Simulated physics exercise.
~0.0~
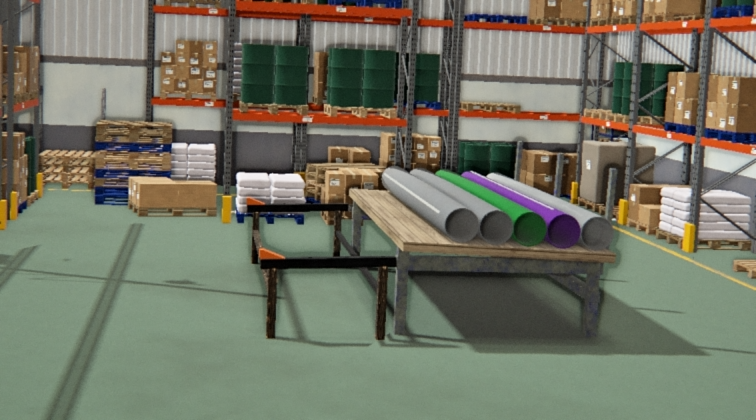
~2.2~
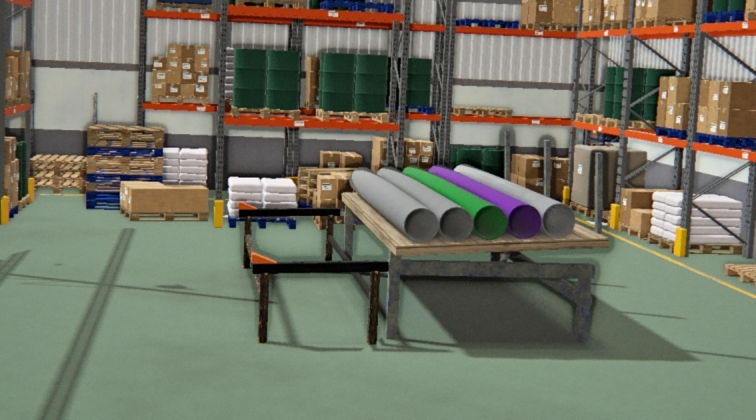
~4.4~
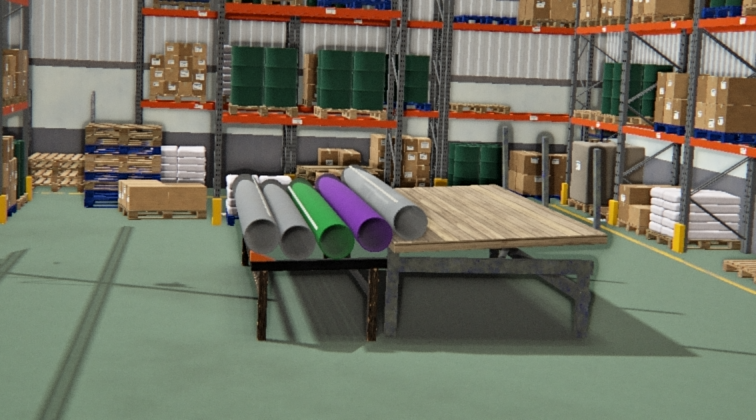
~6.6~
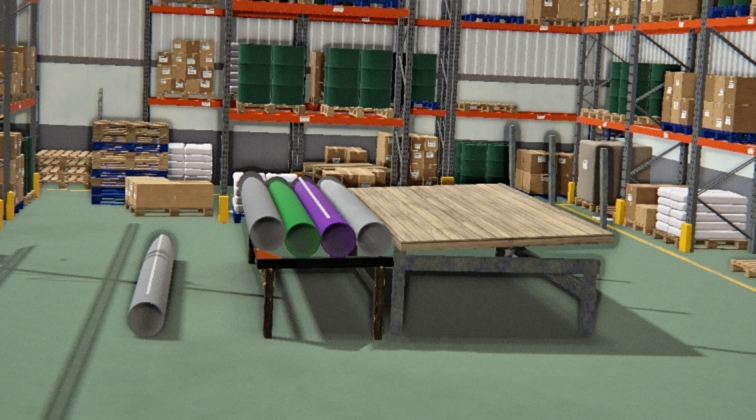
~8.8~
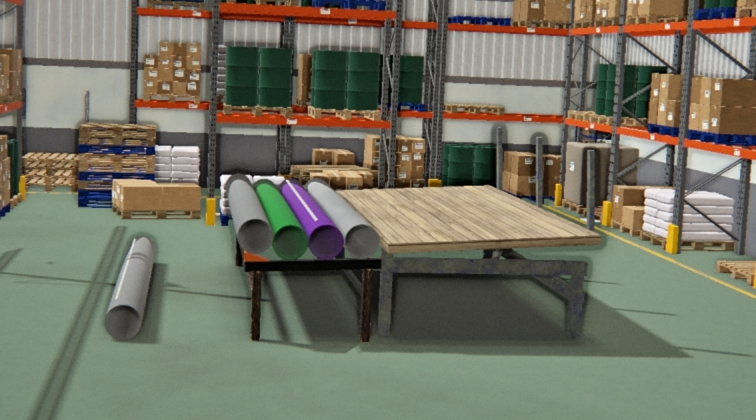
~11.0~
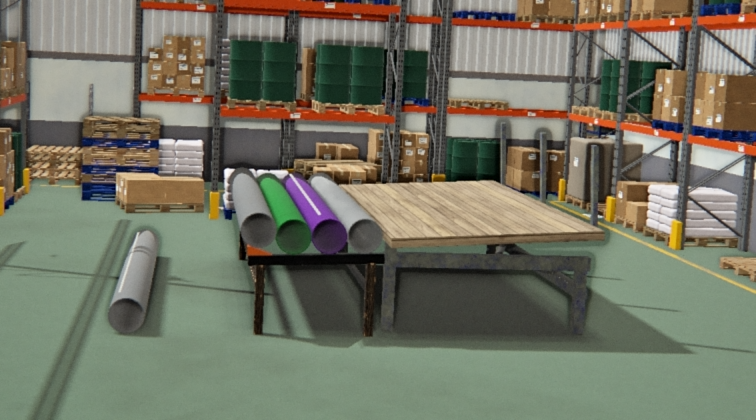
A warehouse with a green floor and tall orange-beamed racking full of boxes and green drums is seen from the front, slightly above, through a gently swaying camera. On the right stands a wooden-topped table holding five pipes side by side, ends towards the viewer, three grey, one green and one purple; a low dark rack adjoins it on the left. The pipes roll left across the table and onto the rack. The leading grey pipe drops off the far end onto the floor. The green, purple and two grey pipes stay on the rack, resting together, while the fallen one lies still to the left.
